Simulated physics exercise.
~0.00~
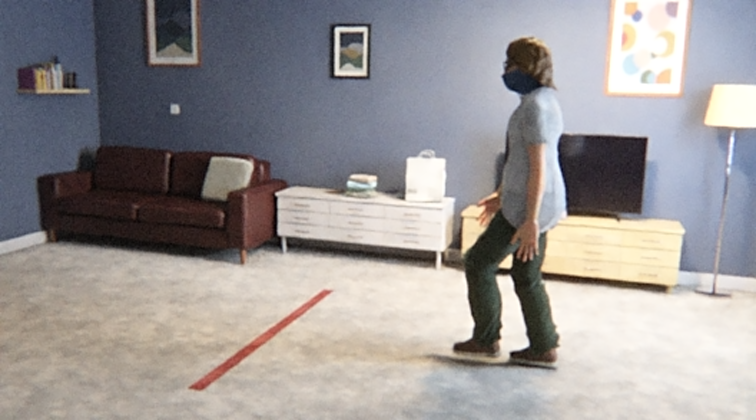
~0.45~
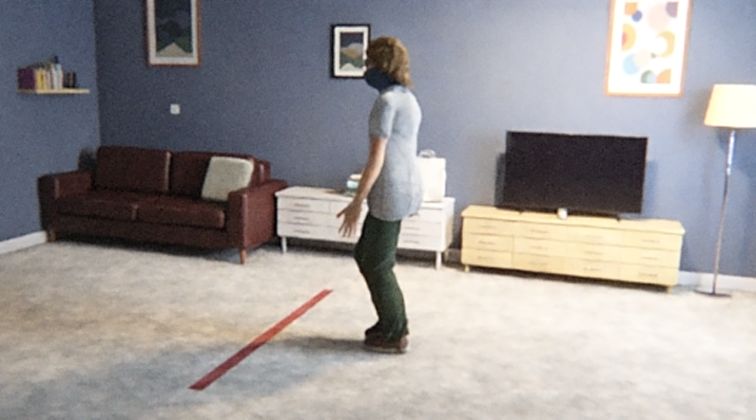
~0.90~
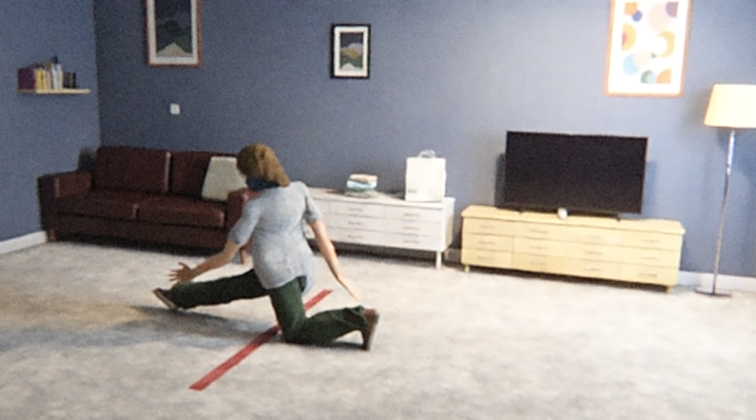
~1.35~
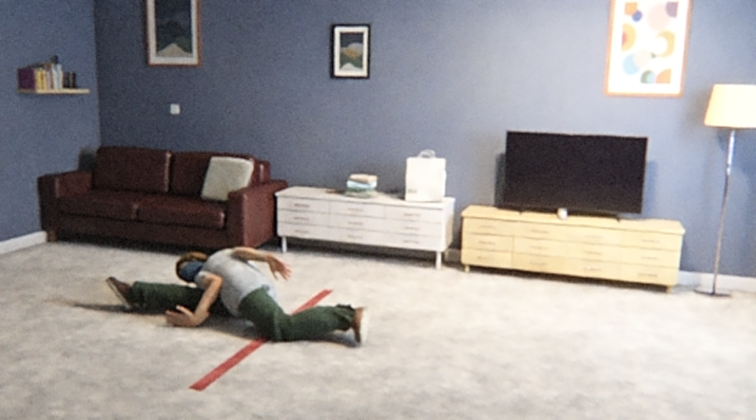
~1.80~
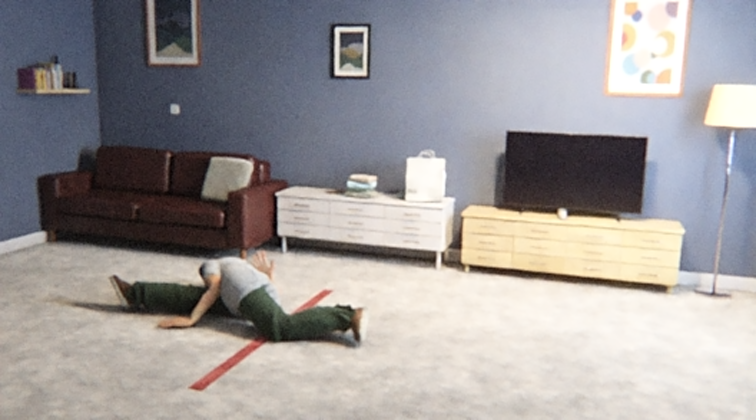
Living room with a burgundy sofa, a masked person walking left, dropping into a split and slumping forward across the red strip.
